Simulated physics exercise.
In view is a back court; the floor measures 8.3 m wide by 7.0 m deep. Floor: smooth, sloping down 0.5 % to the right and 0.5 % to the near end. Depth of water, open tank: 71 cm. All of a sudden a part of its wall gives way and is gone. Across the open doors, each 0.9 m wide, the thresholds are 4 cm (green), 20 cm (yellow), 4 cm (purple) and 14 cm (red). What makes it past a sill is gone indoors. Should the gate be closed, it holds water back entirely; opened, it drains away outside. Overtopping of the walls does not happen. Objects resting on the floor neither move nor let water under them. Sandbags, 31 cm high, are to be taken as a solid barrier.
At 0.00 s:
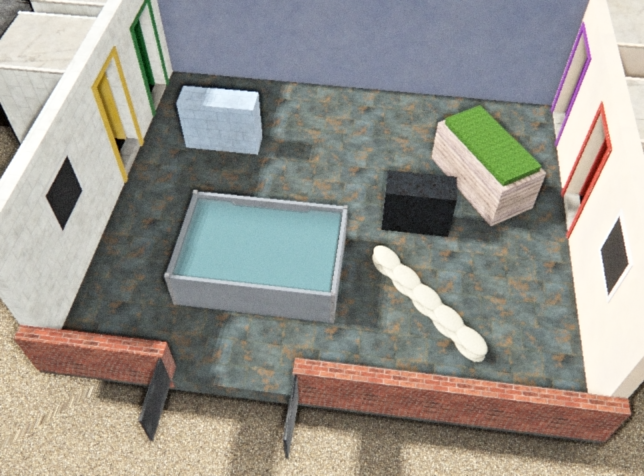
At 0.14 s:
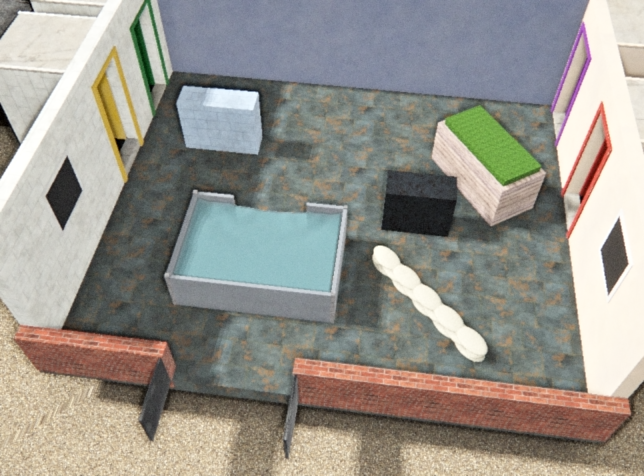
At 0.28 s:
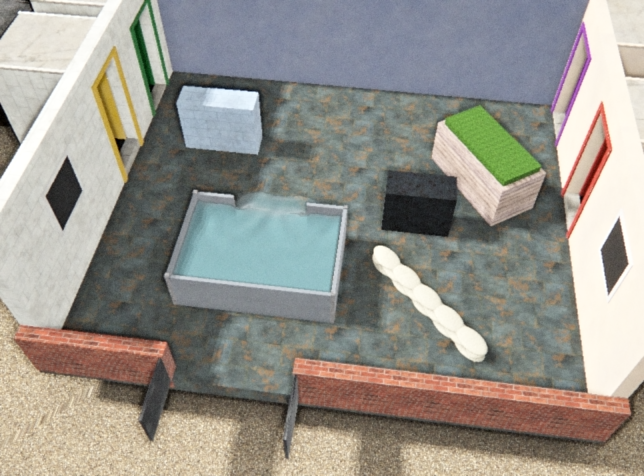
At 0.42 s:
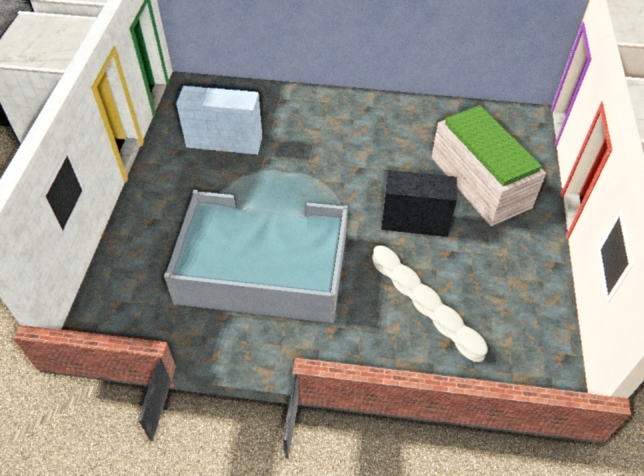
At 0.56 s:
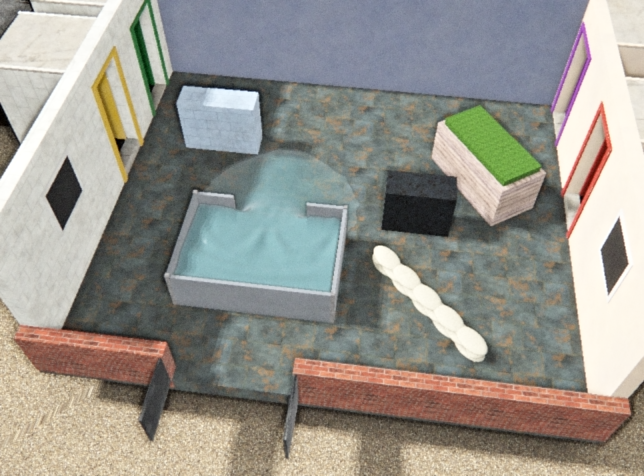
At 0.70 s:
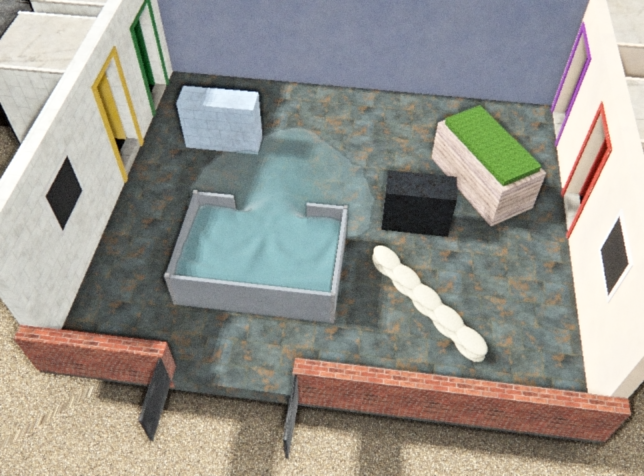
A grey open tank of still water sat in a walled court until part of its far wall vanished, and water poured through the gap and fanned out across the dark floor behind it.
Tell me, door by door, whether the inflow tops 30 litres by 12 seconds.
At the green door it tops it; at the yellow door it falls short; at the purple door it tops it; at the red door it falls short.
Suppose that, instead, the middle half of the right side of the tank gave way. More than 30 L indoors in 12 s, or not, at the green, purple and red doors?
Here's how it goes: Green falls short, purple exceeds it, red falls short.
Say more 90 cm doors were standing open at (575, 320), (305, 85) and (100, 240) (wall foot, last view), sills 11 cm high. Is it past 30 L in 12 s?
In sequence the answers are less than that, more than that and less than that.
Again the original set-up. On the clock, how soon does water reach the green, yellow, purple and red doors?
Green = 2.4 s, yellow = 1.8 s, purple = 3.2 s, red = 4.5 s.
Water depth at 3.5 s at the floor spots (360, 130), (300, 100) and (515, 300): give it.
Spot by spot: Some 3, 15, then 0 cm.
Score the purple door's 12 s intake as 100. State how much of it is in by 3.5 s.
That works out near 5%.
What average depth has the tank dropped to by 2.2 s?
37 cm.
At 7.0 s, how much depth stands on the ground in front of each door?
Measured in centimetres, the green door gives 10, the yellow door 9, the purple door 14 and the red door 6.
After 1.4 s water covers 25 % of the floor and is deepest (37 cm) near (278, 221); green door not reached, yellow door not reached, purple door not reached, red door not reached.
After 2.2 s water covers 35 % of the floor and is deepest (32 cm) near (308, 88); green door not reached, yellow door 21 cm at the sill, 1 L in, purple door not reached, red door not reached.
After 3.5 s water covers 50 % of the floor and is deepest (24 cm) near (552, 110); green door 11 cm at the sill, 11 L in, yellow door 15 cm at the sill, 4 L in, purple door 6 cm at the sill, 12 L in, red door not reached.
After 7.0 s water covers 75 % of the floor and is deepest (16 cm) near (544, 109); green door 10 cm at the sill, 113 L in, yellow door 9 cm at the sill, 5 L in, purple door 14 cm at the sill, 257 L in, red door 6 cm at the sill, 0 L in.
After 12.0 s water covers 95 % of the floor and is deepest (10 cm) near (555, 127); green door 4 cm at the sill, 144 L in, yellow door 4 cm at the sill, 5 L in, purple door 10 cm at the sill, 405 L in, red door 7 cm at the sill, 0 L in.
